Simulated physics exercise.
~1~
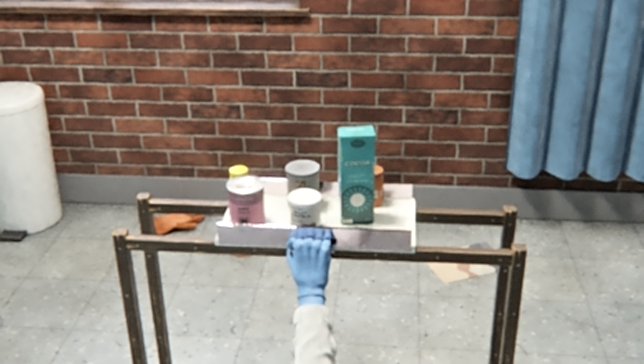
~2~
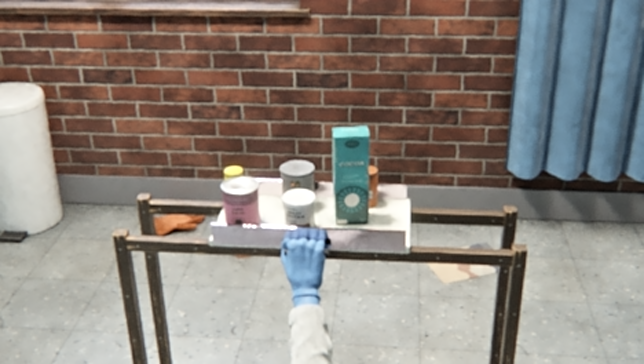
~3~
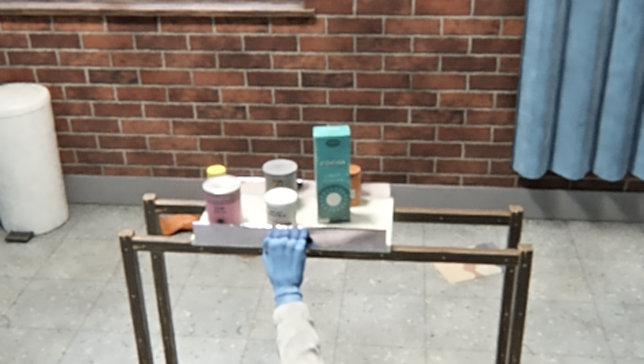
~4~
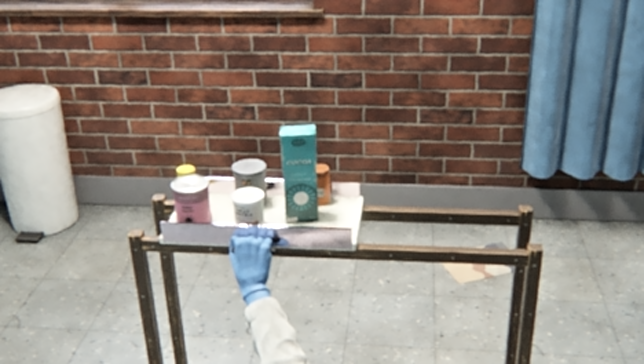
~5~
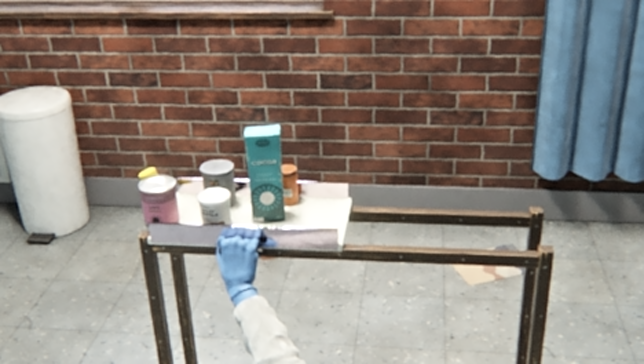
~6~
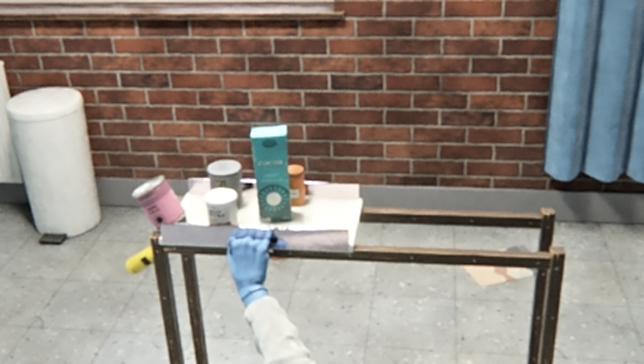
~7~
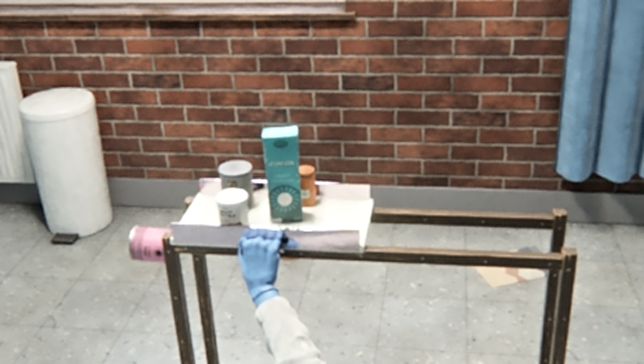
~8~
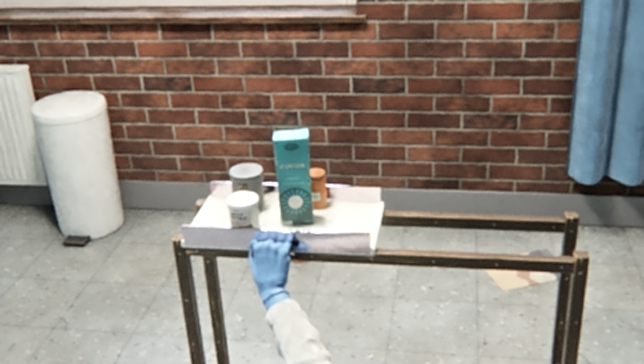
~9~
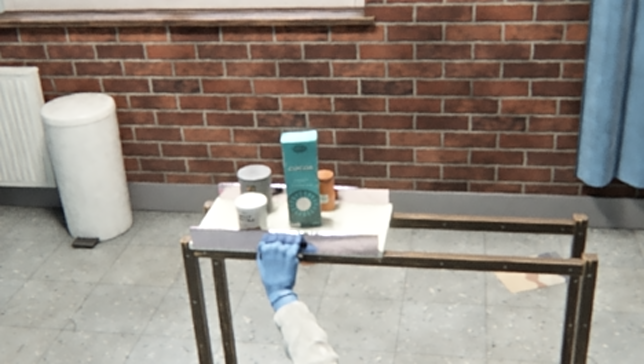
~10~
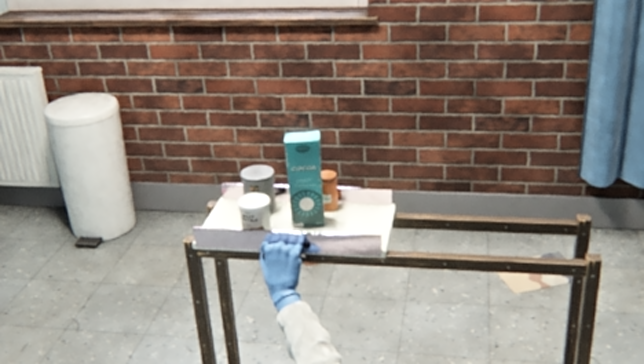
In a room with a brick wall, seen from the front and slightly above, a white tray rests on a dark metal frame, with a white bin to the left and a blue curtain to the right. It carries a turquoise carton, a pink tin, grey and white tins, and small yellow and orange containers. A blue-gloved hand slides the tray left, faster and faster, until it stops abruptly at the frame's end. The yellow container tips off the left side and drops, and the pink tin topples after it. The carton, the orange container and the other two tins stay standing on the tray.
